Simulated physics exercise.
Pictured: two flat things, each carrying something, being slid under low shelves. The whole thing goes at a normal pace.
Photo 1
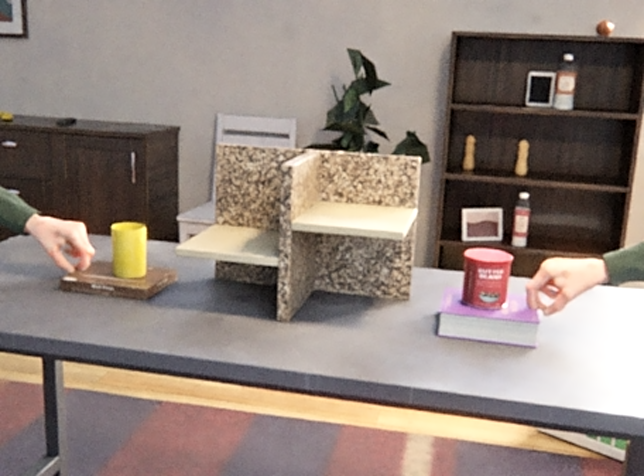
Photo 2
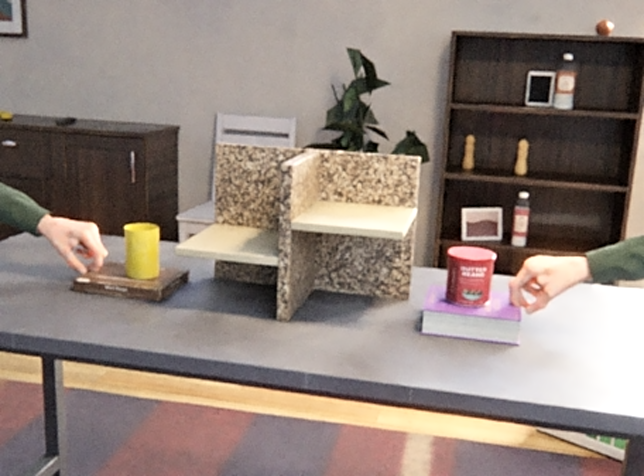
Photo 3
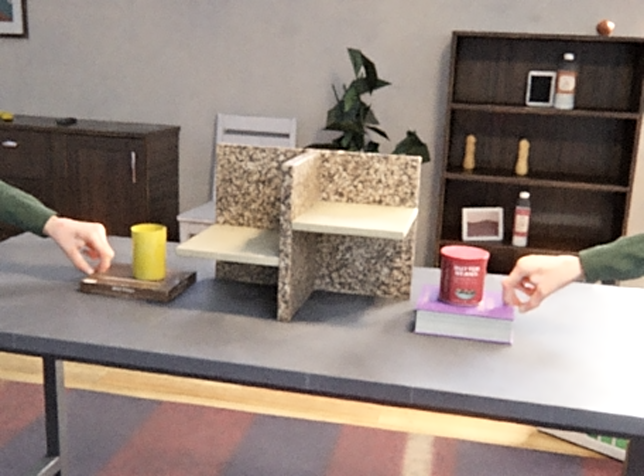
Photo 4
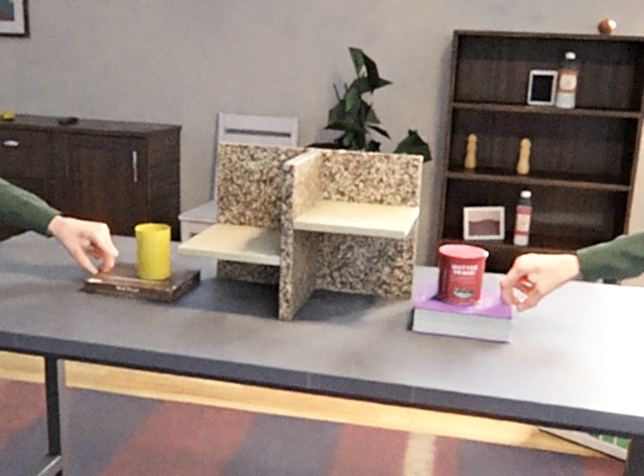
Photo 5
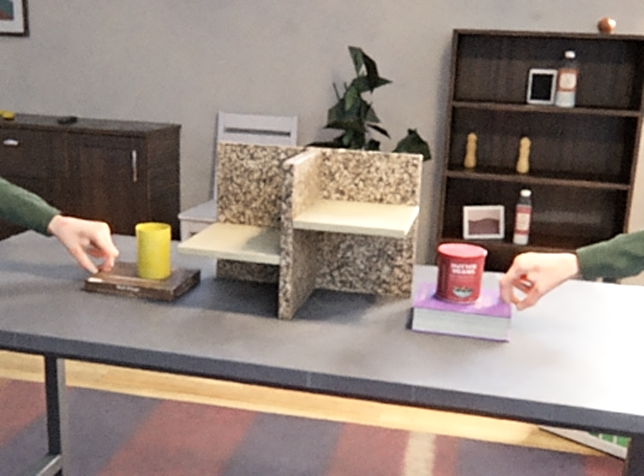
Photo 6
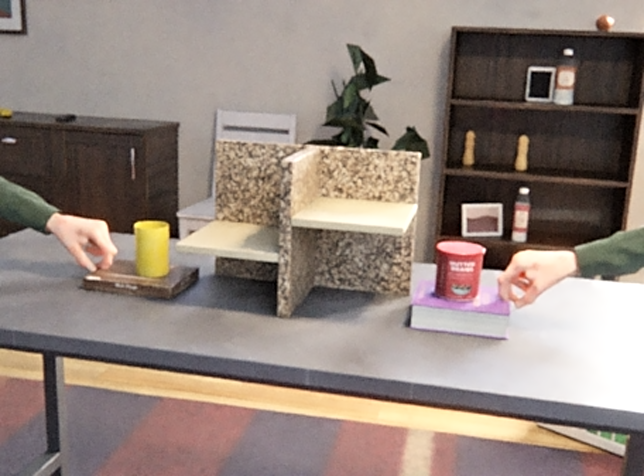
Two hands slide a yellow beaker on a brown box and a red pot on a purple book inward.
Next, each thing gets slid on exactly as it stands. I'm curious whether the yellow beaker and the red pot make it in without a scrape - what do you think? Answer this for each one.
I'd say the yellow beaker takes a scrape, the red pot makes it in clean.
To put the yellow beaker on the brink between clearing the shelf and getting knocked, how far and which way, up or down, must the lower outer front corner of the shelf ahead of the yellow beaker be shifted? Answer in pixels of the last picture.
8 pixels up.
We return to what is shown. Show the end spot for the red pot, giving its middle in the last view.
Once it all settles, the centre sits at about (357, 262).
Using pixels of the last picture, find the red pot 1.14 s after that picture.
Its middle will be near (408, 267).
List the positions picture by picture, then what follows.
The first frame shows hands sliding the things forward; yellow beaker (129, 250); red pot (486, 279); purple book (488, 316).
The second frame shows hands sliding the things forward; red pot (469, 277); brown box (133, 280).
The third frame shows hands sliding the things forward; yellow beaker (149, 252); shelf (300, 232).
The fourth frame shows hands sliding the things forward; red pot (461, 275); purple book (464, 312).
The fifth frame shows hands sliding the things forward; yellow beaker (154, 251); brown box (144, 280).
The sixth frame shows hands sliding the things forward; yellow beaker (152, 249); red pot (459, 271); shelf (300, 228).
Then, 1.14 s on from there, yellow beaker pushed back on its carrier near (179, 252); red pot riding along near (408, 267).
Then, 1.82 s on from there, yellow beaker turned 28° from its first pose near (184, 252); red pot riding along near (371, 263).
Then, 2.04 s on from there, yellow beaker turned 66° from its first pose near (167, 262); red pot riding along near (359, 262).
In the end, the yellow beaker is knocked back, near (148, 269); the red pot passes below, near (358, 262).
